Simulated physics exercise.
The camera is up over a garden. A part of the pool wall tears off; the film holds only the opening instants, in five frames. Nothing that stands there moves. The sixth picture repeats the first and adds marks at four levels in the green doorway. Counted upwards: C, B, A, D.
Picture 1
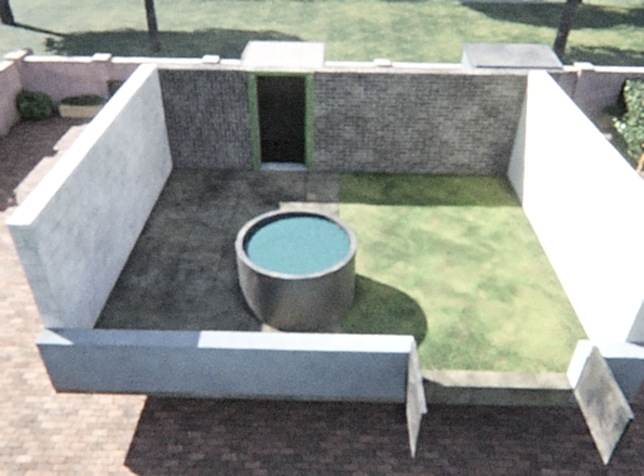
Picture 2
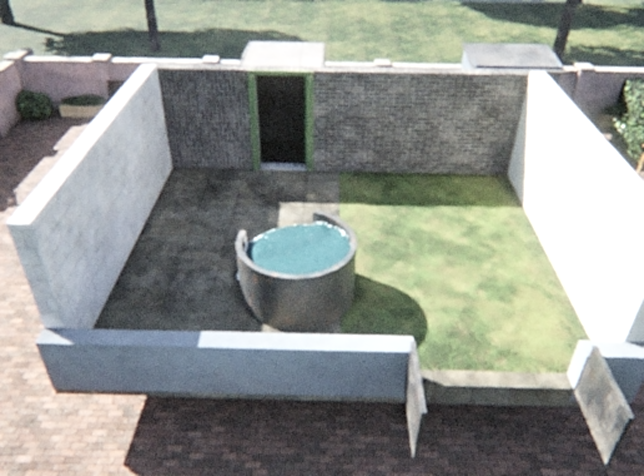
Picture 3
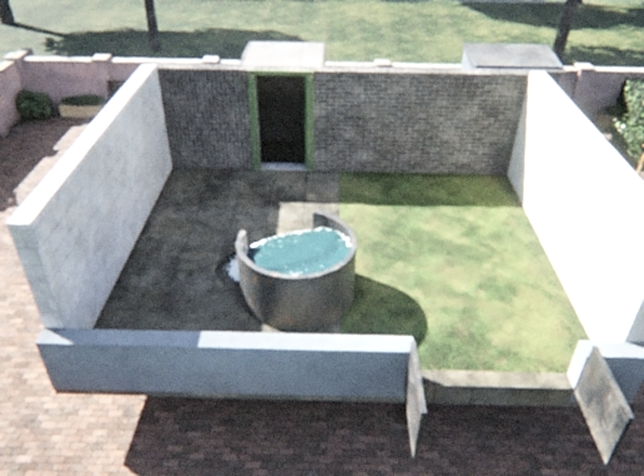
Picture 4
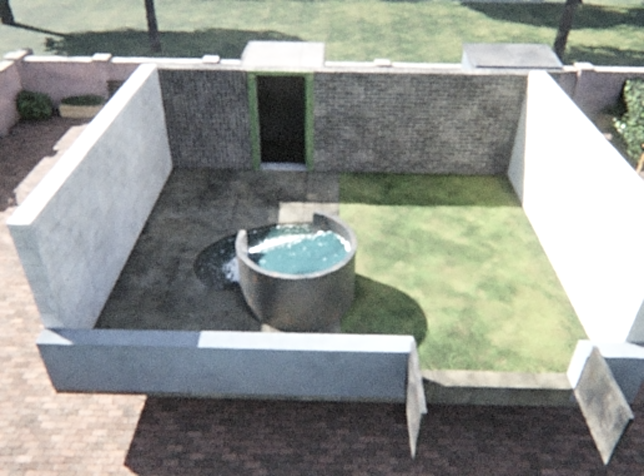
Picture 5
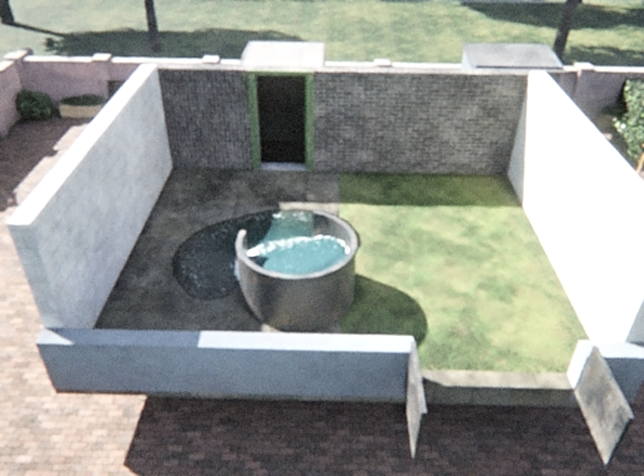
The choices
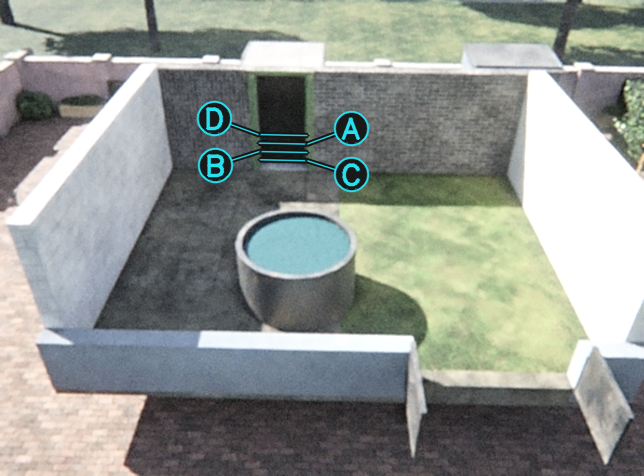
A walled garden, half dark paving and half green grass, is seen from above by a still camera. A round grey pool of blue-green water sits near the middle, with a green-framed dark doorway in the brick wall behind and an open gate at the front right. A gap opens in the pool's back left side, and water pours out, spreading leftward and backward across the paving.
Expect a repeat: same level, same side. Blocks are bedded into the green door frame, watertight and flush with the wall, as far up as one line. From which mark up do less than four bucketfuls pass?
I would pick height C.
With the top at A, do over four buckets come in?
No, that is safe.
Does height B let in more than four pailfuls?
No, that is safe.
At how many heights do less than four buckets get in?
All four.
On the marked copy, A at (283, 143); B at (283, 152); C at (283, 160); D at (282, 135); from the bottom up C, B, A, D.
For height A, nothing gets over.
For height B, nothing gets over.
For height C, a bucket or two gets in.
For height D, nothing gets over.
